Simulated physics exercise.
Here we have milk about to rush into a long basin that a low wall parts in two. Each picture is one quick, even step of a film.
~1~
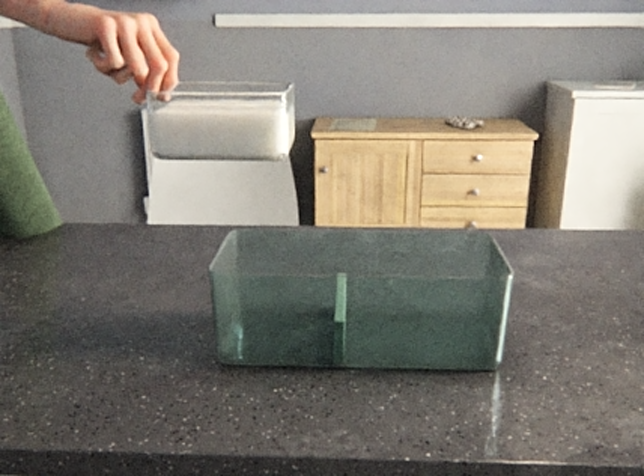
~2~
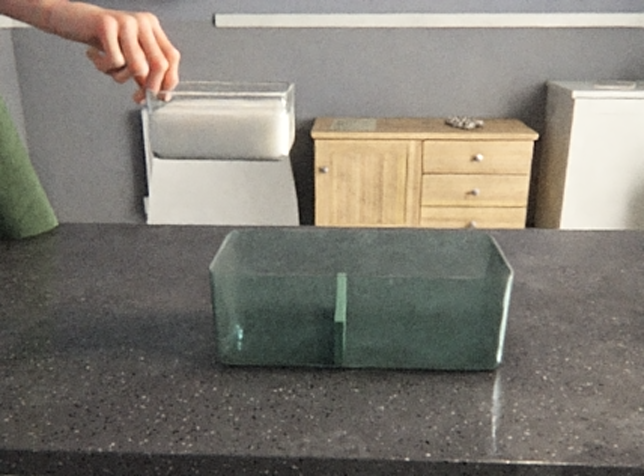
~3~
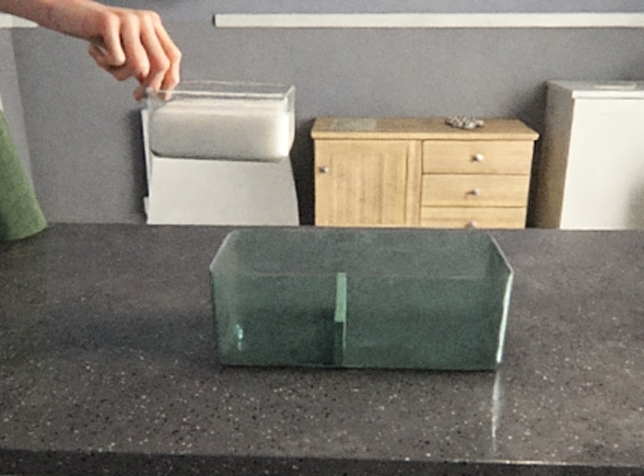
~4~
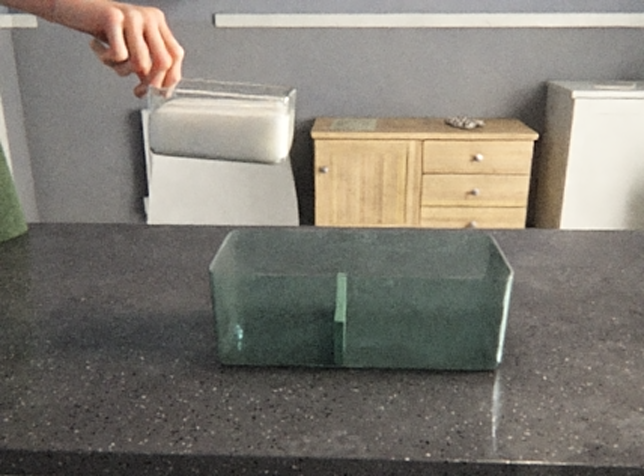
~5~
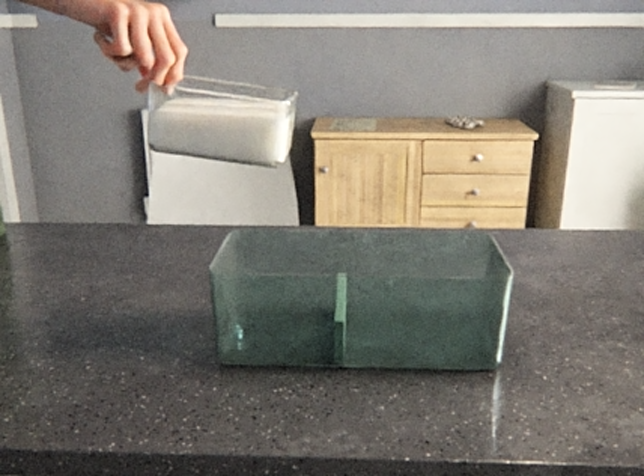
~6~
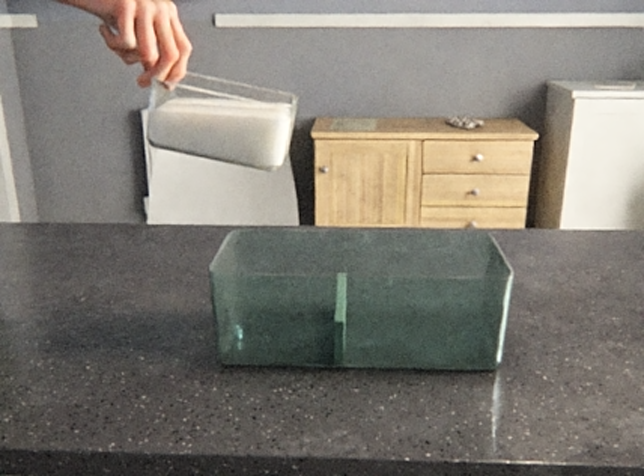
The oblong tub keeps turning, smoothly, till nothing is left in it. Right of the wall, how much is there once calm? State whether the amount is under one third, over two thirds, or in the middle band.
The amount is in the middle band.
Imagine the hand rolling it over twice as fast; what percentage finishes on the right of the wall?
It comes to some 35 in a hundred.
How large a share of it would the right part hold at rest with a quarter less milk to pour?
Best guess: Around 40 %.
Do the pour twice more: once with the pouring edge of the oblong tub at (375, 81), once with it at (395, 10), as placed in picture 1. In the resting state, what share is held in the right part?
Start one gives close to 95 percent, start two close to 90 percent.
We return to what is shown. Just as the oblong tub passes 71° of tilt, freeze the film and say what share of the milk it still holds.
45 %.
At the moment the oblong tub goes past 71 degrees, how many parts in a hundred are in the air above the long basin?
40 in a hundred.
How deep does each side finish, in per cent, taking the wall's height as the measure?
Levels: Left around 30 per cent, right around 30 per cent.
A moment on, the tilt is 71° and 46 per cent is still to pour, 2 is left of the wall and 10 right of it.
Next, the tilt is 108° and 8 per cent is still to pour, 26 is left of the wall and 58 right of it.
Then the tilt is 113° and 0 per cent is still to pour, 40 is left of the wall and 58 right of it.
Later the tilt is 113° and 0 per cent is still to pour, 40 is left of the wall and 58 right of it.
Finally, 40 per cent lies left of the wall, 58 right of it and 1 outside.
